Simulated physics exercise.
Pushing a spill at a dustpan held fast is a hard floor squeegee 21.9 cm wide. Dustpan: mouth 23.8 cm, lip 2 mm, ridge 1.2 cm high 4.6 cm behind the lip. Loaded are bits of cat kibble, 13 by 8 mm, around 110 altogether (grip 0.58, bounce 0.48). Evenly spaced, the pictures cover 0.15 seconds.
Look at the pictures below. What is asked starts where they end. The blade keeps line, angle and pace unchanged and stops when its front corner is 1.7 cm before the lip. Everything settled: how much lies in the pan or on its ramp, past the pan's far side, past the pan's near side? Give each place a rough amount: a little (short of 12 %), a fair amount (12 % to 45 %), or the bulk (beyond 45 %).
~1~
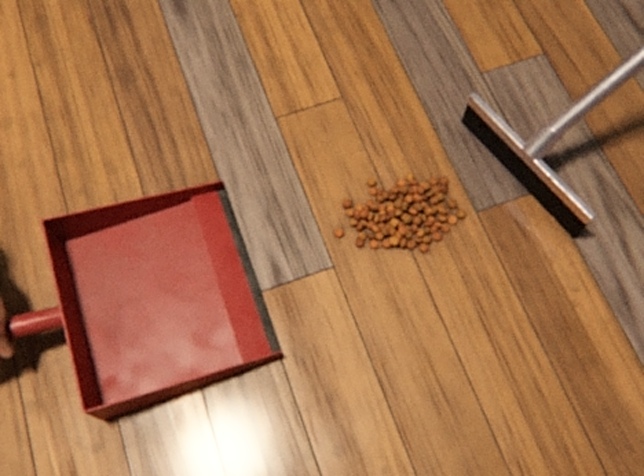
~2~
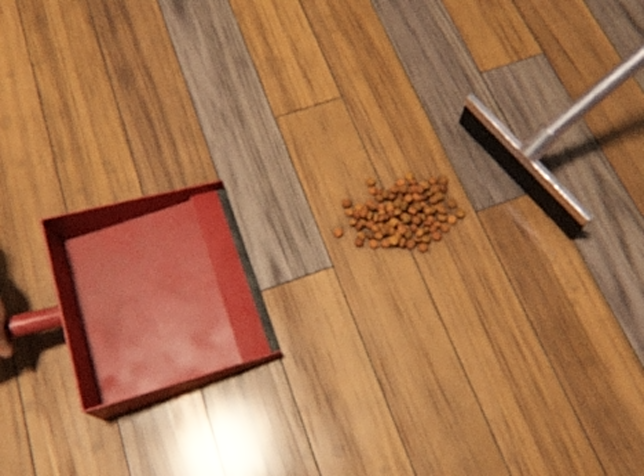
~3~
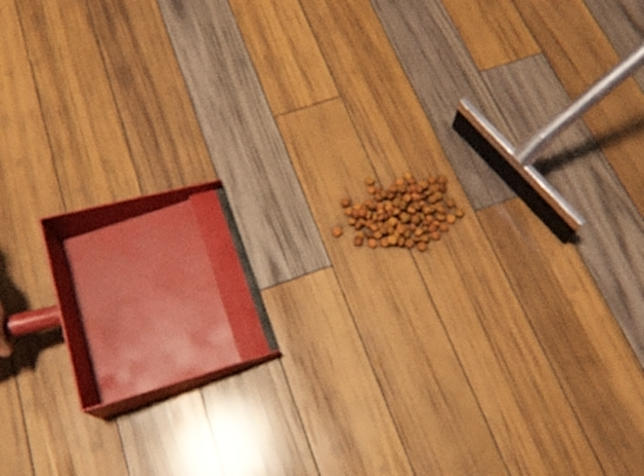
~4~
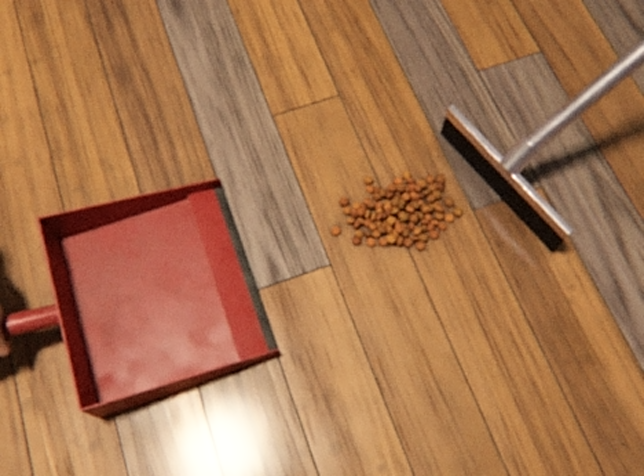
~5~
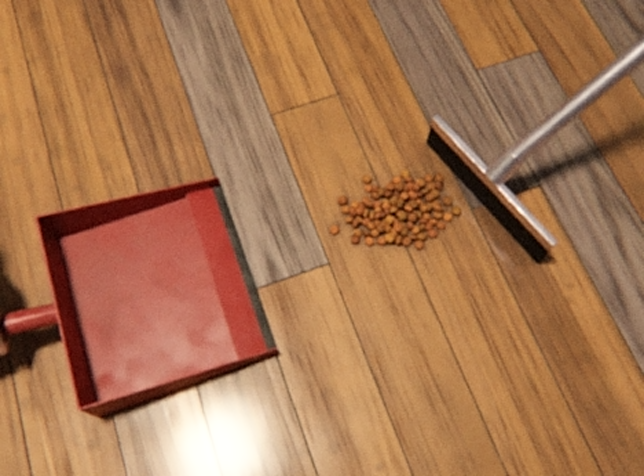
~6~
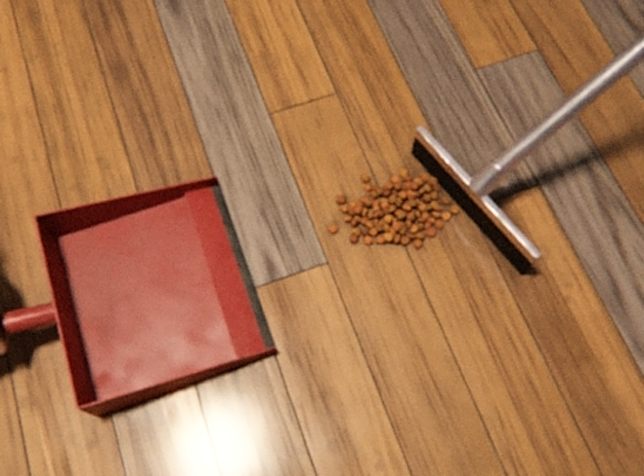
Pan: A fair amount; far side: A little; near side: A fair amount.
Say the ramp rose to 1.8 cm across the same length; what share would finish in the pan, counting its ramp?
Close to 20 per cent then.
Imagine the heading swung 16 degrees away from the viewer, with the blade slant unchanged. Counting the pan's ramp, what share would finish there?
I'd expect close to 25 percent.
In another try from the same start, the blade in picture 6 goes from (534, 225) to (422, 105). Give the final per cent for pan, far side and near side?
That ends as pan 0, far 0, and near 0.
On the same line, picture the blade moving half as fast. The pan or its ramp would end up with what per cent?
Share: Close to 20 %.
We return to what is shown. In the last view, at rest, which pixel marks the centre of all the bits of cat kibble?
When it all comes to rest, the middle is near (270, 316).
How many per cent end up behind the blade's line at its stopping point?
15 %.
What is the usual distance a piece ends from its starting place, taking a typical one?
I'd say near 22 cm.
Then, 0.16 s after the last picture, middle of the blade 16 cm from the lip; 0 % over the lip, far side 0 %, near side 0 %.
Then, 0.26 s after the last picture, middle of the blade 8 cm from the lip; 0 % over the lip, far side 0 %, near side 10 %.
Then, 0.50 s after the last picture, middle of the blade 5 cm from the lip; 25 % over the lip, far side 0 %, near side 20 %.
In the end, pan 25 %, far side 0 %, near side 20 %, in front of the lip or behind the blade 50 %.
